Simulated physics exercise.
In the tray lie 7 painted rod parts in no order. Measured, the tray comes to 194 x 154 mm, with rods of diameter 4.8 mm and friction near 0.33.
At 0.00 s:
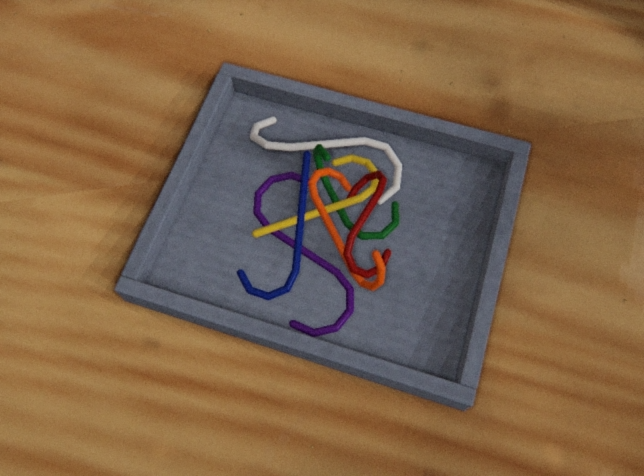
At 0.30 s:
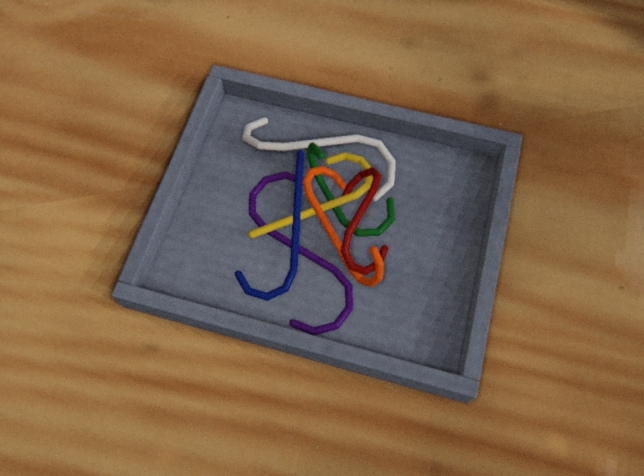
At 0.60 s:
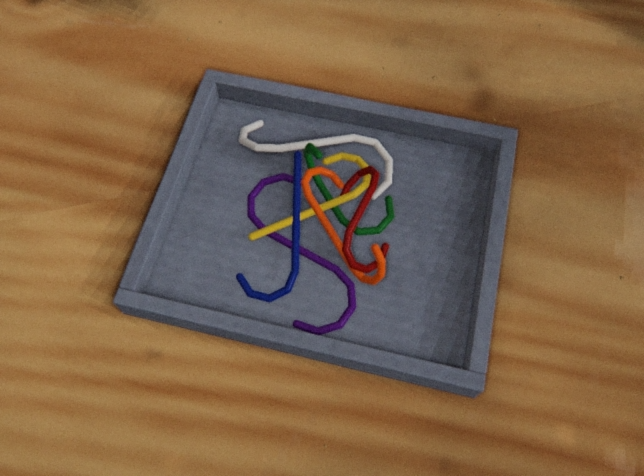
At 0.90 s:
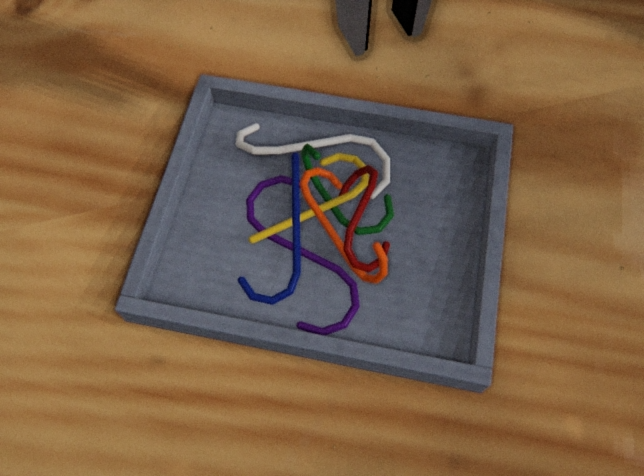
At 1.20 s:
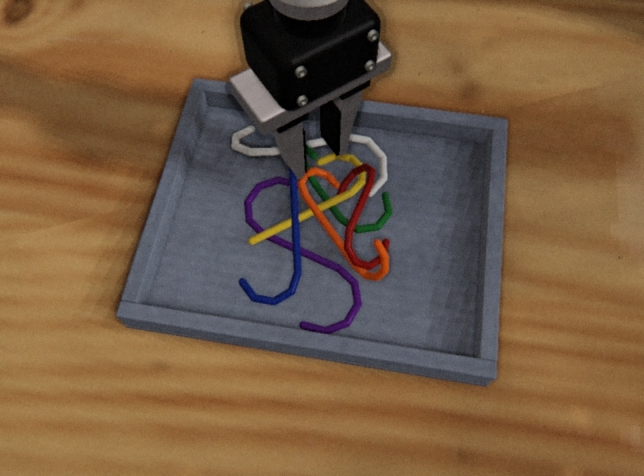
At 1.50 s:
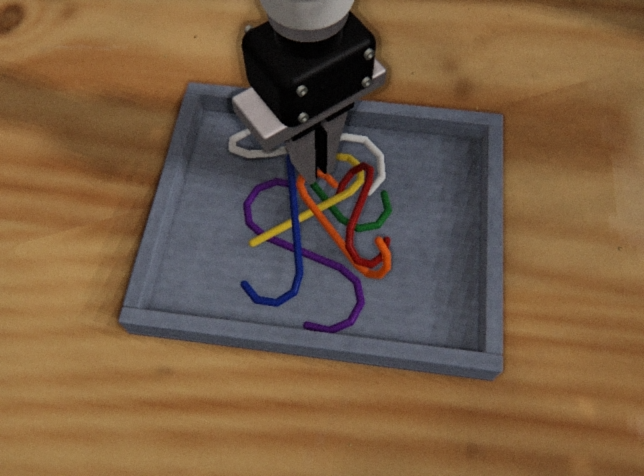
A robotic gripper descending from above into a gray tray of tangled colored hooks and closing on the green one.
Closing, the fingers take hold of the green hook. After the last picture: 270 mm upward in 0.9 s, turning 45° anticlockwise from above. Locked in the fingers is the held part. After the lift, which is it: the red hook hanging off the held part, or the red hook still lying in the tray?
Most likely it follows the lifted part.
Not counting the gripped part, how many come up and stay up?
3.
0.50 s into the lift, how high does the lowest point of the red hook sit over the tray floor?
100 mm.
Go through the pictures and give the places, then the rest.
Fingers out of view, 204 mm above the grip; red hook from (388, 253) to (348, 202), passing over green hook, over yellow hook, over and under orange hook; green hook from (395, 205) to (327, 158), passing under yellow hook, over and under orange hook, under red hook, in the first picture.
Fingers out of view, 204 mm above the grip; blue hook from (238, 274) to (300, 154); red hook from (385, 249) to (343, 199), passing over green hook, over yellow hook, over and under orange hook, in the second picture.
Fingers out of view, 190 mm above the grip; white hook from (373, 196) to (260, 123), passing under red hook; orange hook from (375, 248) to (340, 185), passing over and under green hook, over yellow hook, over and under red hook, in the third picture.
Fingers (382, 12) 102 mm above the grip; green hook from (387, 198) to (317, 156), passing under yellow hook, over and under orange hook, under red hook; purple hook from (301, 184) to (300, 325), in the fourth picture.
Fingers (314, 143) 13 mm above the grip; yellow hook from (320, 162) to (252, 241), passing over green hook, under orange hook, under red hook, in the fifth picture.
Fingers (312, 156) closed on the green hook; red hook from (387, 240) to (338, 198), in the sixth picture.
By 1.77 s, lowest point more than 20 mm over the tray floor, green hook 58 mm, yellow hook 22 mm, red hook 20 mm.
By 2.00 s, lowest point more than 20 mm over the tray floor, green hook 158 mm, red hook 101 mm, yellow hook 95 mm, orange hook 94 mm.
By 2.40 s, lowest point more than 20 mm over the tray floor, green hook 272 mm, red hook 215 mm, orange hook 194 mm, yellow hook 192 mm.
Finally, hanging green hook 272 mm, red hook 213 mm, orange hook 194 mm, yellow hook 191 mm; the other 3 are down.
